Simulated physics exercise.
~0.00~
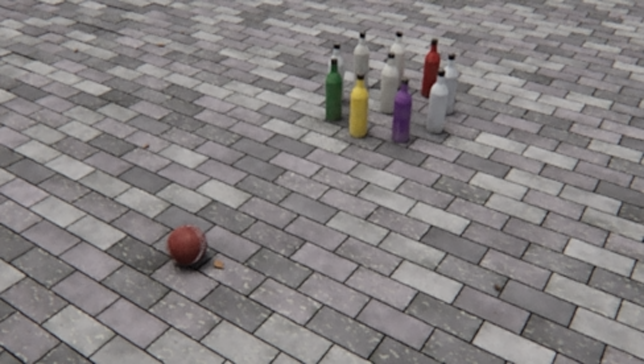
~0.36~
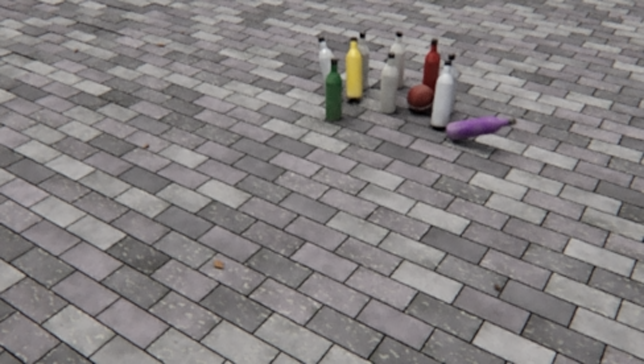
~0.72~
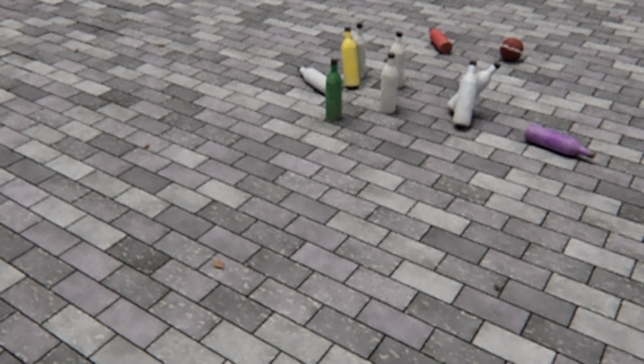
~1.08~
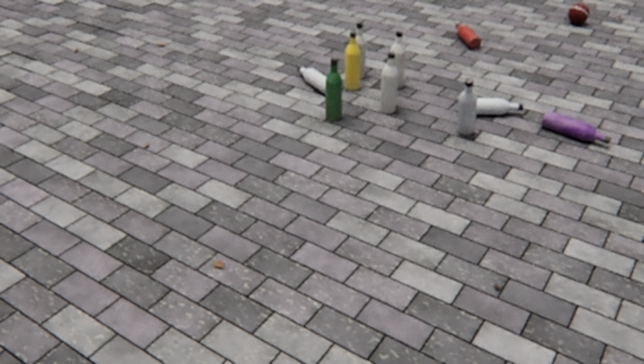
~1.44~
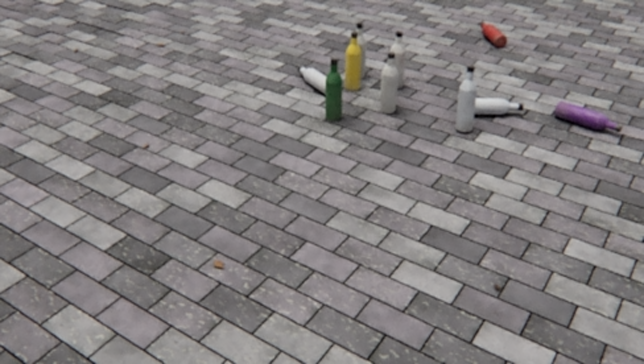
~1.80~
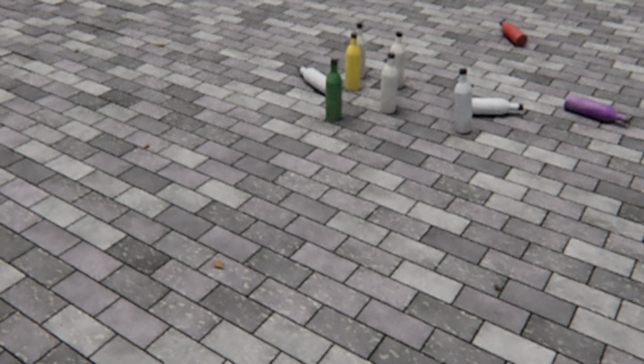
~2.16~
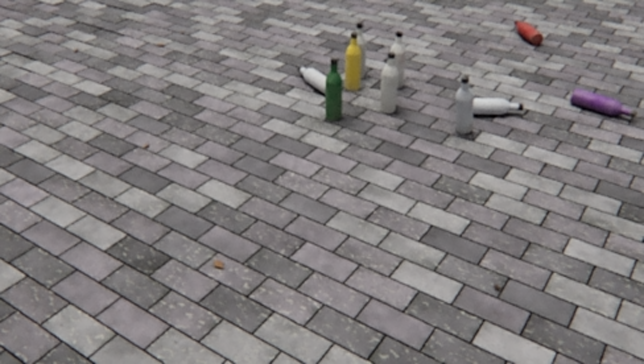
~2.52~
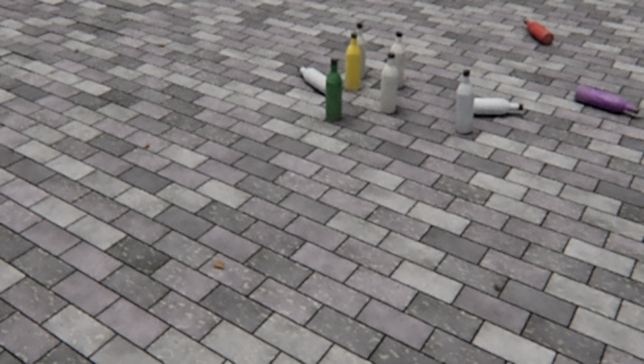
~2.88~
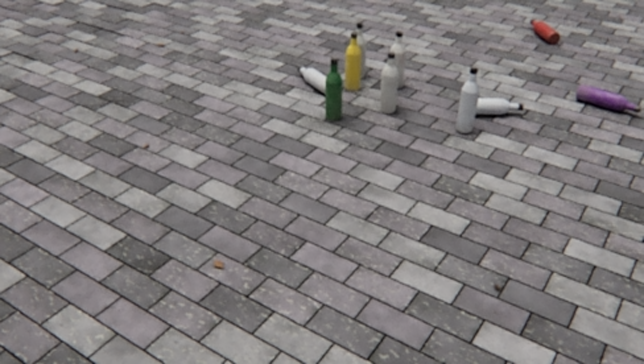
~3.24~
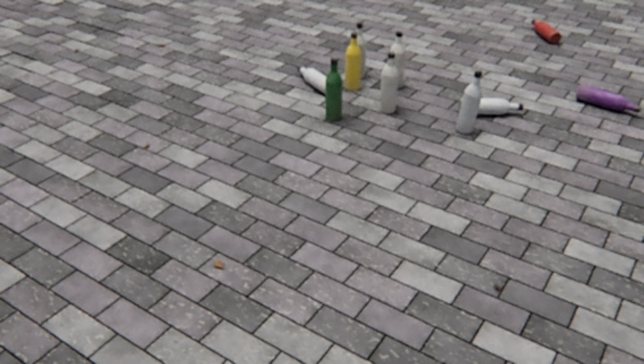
A group of colored and pale bottles stood on gray paving as a dark red ball rolled into them, toppling the purple one, then the red and a couple of pale ones, before leaving at the upper right; the yellow and green bottles stayed upright.
